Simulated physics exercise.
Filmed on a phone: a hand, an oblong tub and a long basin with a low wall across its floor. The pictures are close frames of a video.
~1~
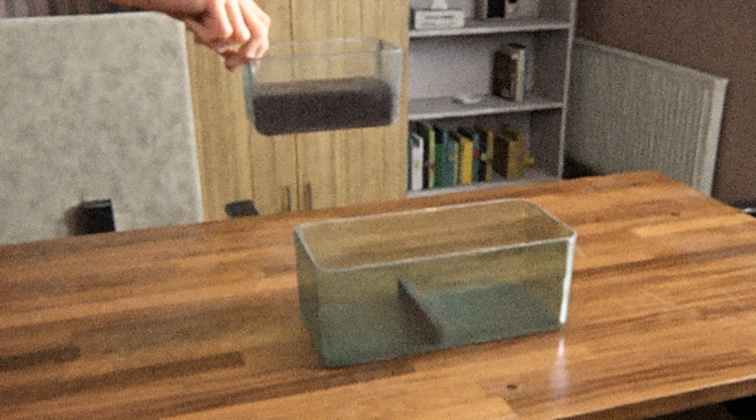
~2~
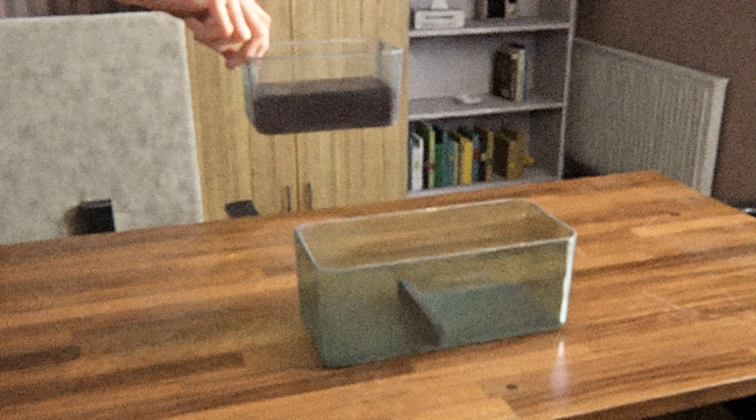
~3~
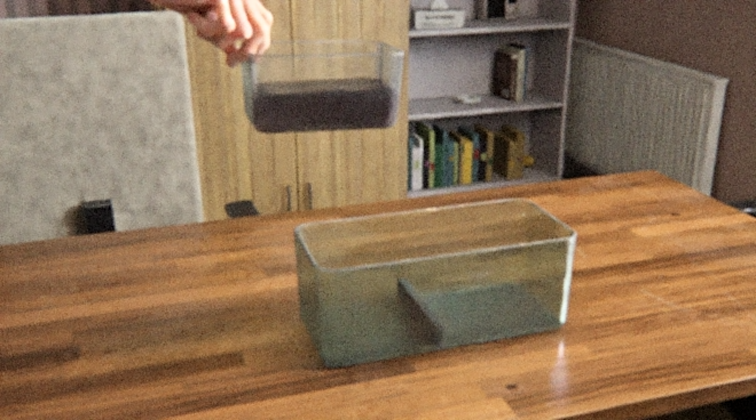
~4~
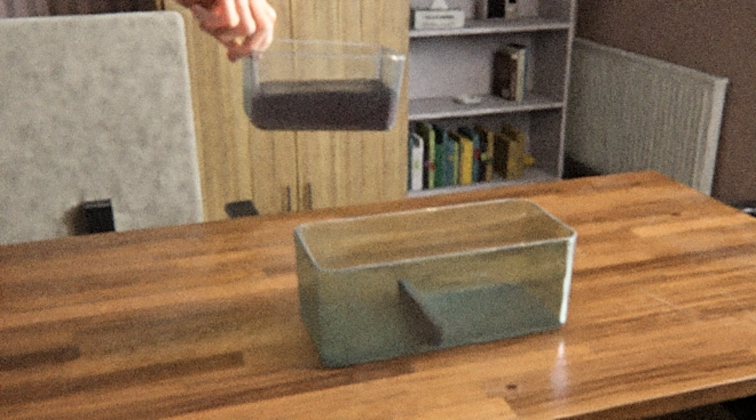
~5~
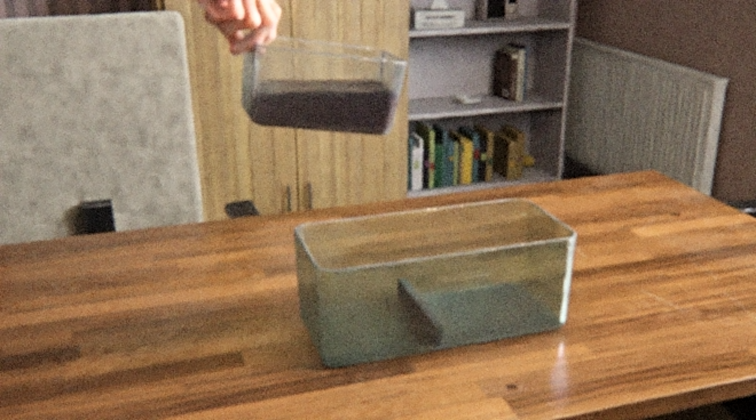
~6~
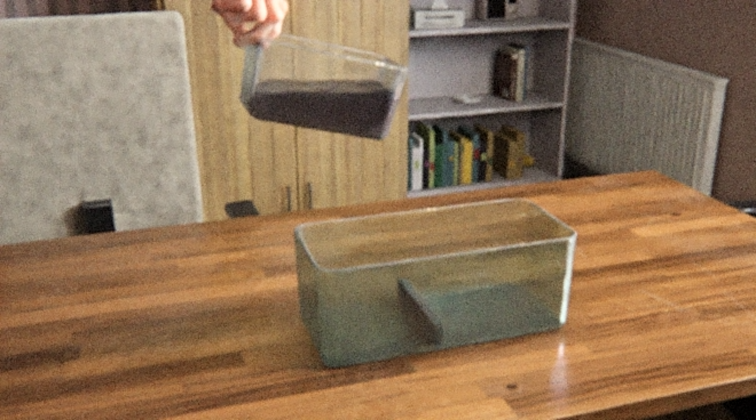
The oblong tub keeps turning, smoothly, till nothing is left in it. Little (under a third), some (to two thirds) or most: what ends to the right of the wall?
It comes to from a third to two thirds.
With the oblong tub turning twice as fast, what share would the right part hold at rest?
Close to 55 per cent.
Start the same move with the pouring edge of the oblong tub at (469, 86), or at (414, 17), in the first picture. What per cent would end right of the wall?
Roughly 90 per cent, and 85 per cent.
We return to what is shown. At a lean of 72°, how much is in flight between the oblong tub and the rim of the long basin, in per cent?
About 40 per cent.
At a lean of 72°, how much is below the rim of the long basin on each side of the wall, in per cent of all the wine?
Near 0 on the left, 5 on the right.
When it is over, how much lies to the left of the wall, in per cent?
About 40 per cent.
A moment on, the oblong tub is tipped part way and 54 per cent is still to pour, 0 is left of the wall and 5 right of it.
Next, the oblong tub is tipped right over and 11 per cent is still to pour, 16 is left of the wall and 56 right of it.
Then the oblong tub is tipped right over and 0 per cent is still to pour, 39 is left of the wall and 58 right of it.
Later the oblong tub is tipped right over and 0 per cent is still to pour, 40 is left of the wall and 59 right of it.
Finally, 40 per cent lies left of the wall, 59 right of it and 1 outside.
